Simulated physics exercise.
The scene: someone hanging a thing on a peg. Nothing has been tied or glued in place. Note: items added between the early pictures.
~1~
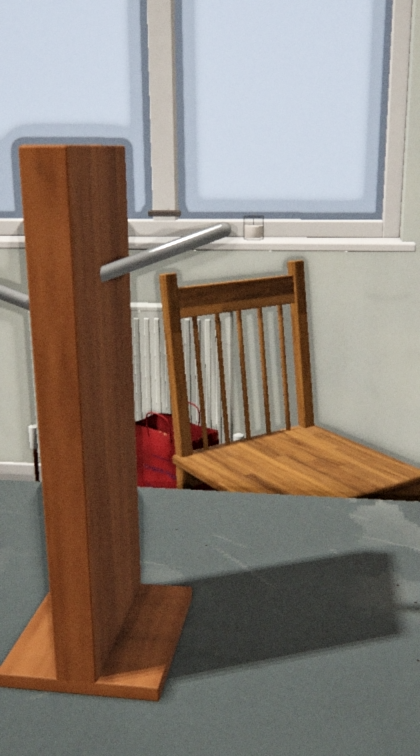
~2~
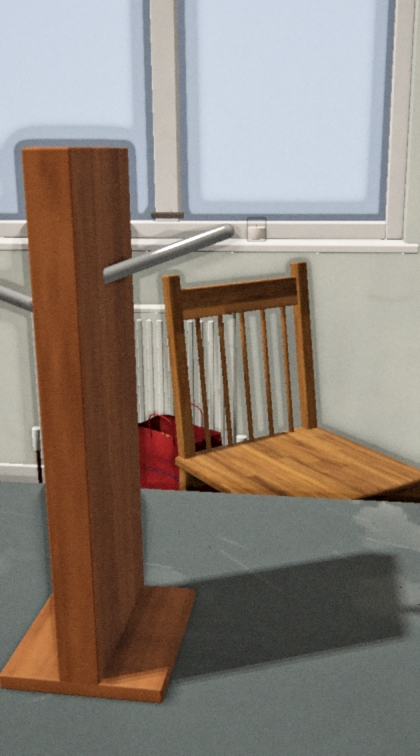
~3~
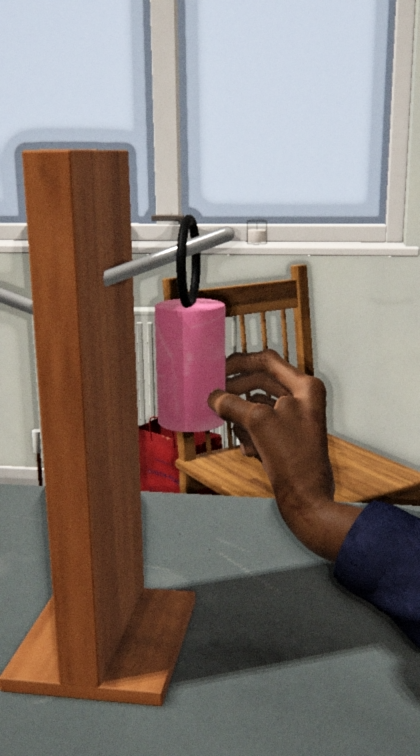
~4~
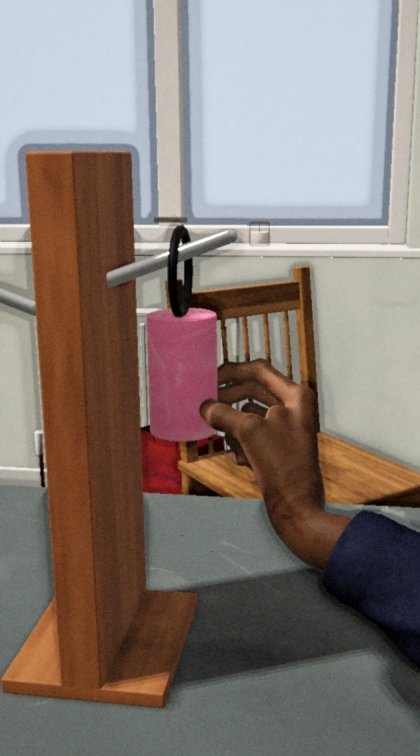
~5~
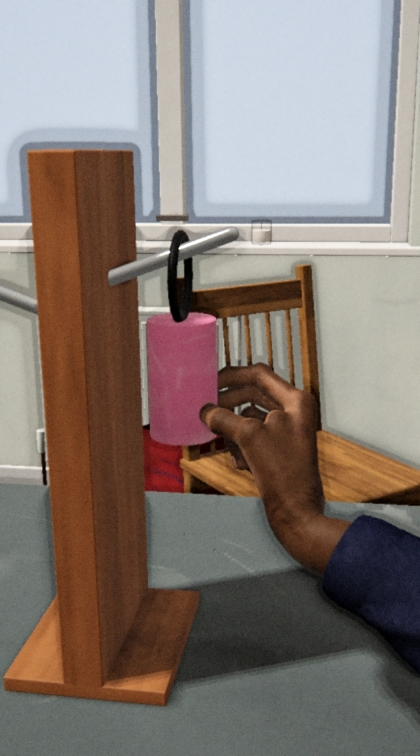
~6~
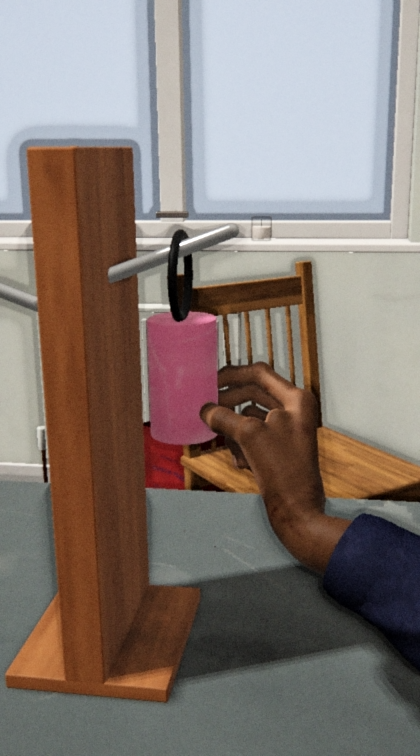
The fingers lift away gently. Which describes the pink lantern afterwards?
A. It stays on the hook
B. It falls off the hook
A, it stays on the hook.
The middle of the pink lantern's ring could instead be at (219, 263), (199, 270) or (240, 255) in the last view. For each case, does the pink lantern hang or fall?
One after another: It stays on its peg; remains hooked; falls off.
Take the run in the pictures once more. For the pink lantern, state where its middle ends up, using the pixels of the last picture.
(148, 349), roughly.
Then, 0.22 s past the last view, pink lantern at rest near (176, 339).
Then, 0.46 s past the last view, pink lantern travelled a little near (152, 347).
Finally, the pink lantern hangs there, near (148, 350).
